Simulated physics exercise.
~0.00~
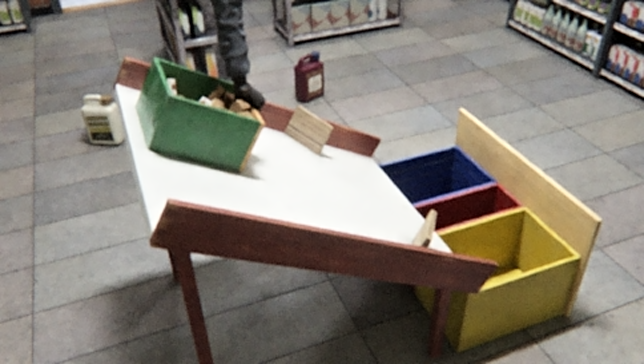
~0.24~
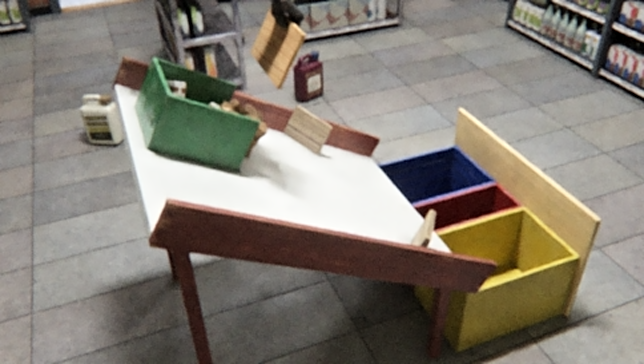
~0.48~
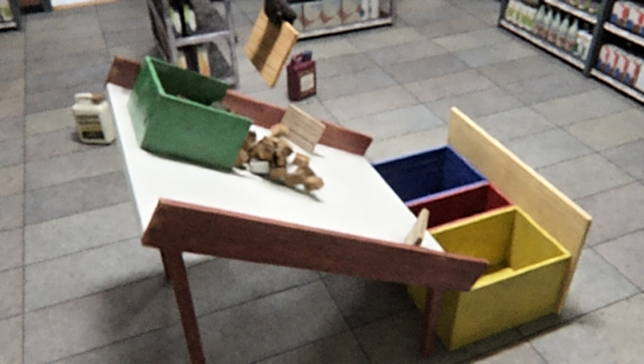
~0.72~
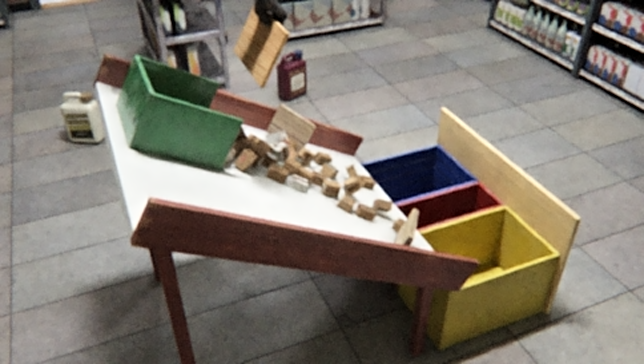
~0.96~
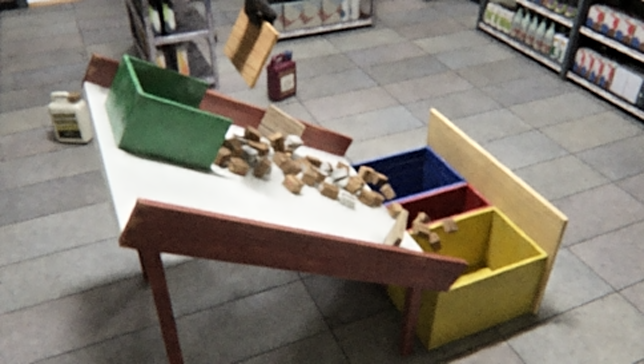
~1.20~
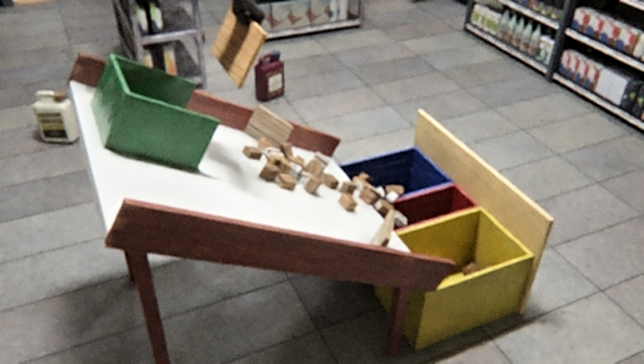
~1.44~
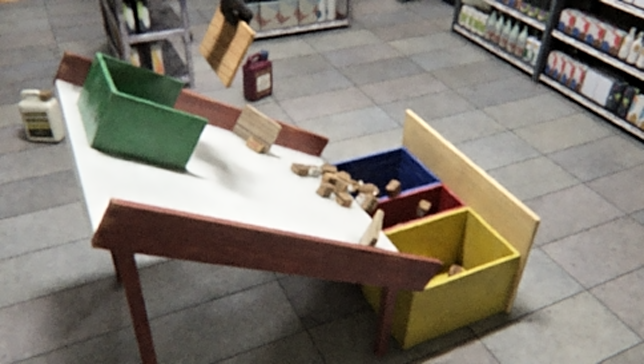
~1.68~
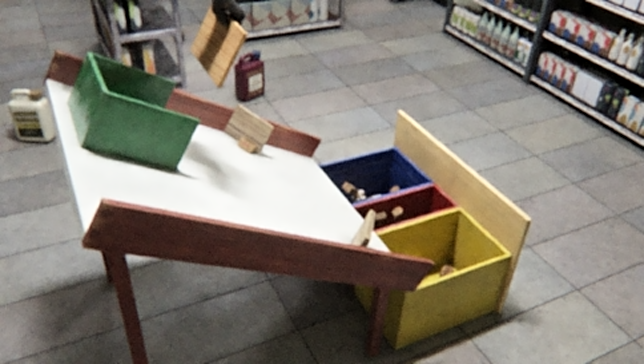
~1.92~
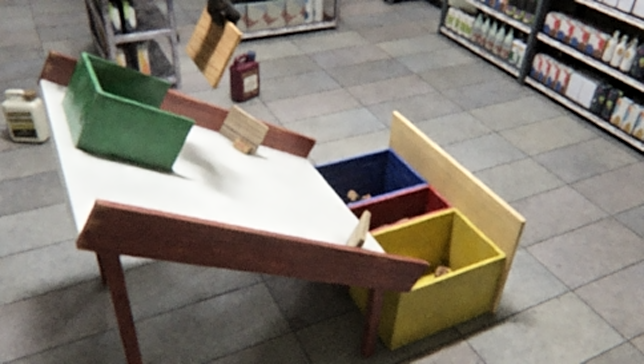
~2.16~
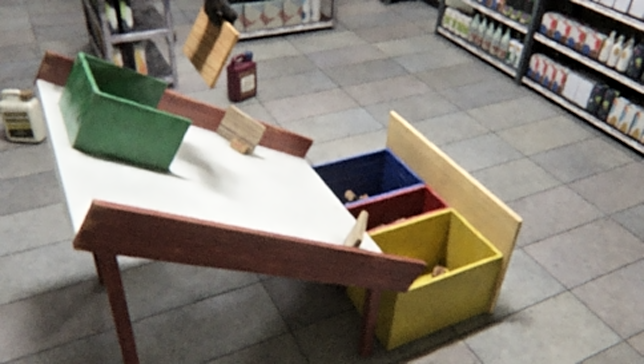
Small brown parcels sit in a green pen at the top of a white, sloping table with reddish-brown side walls, in what looks like a shop aisle. A dark mechanical arm lifts a wooden gate up and to the right, then holds it above the table. The parcels spill out in a loose pile, tumble down to the right and spread around two angled boards. They drop over the low edge into blue, red and yellow containers. The stream thins until the slope looks almost bare, with parcels resting in the containers and the green pen emptied.
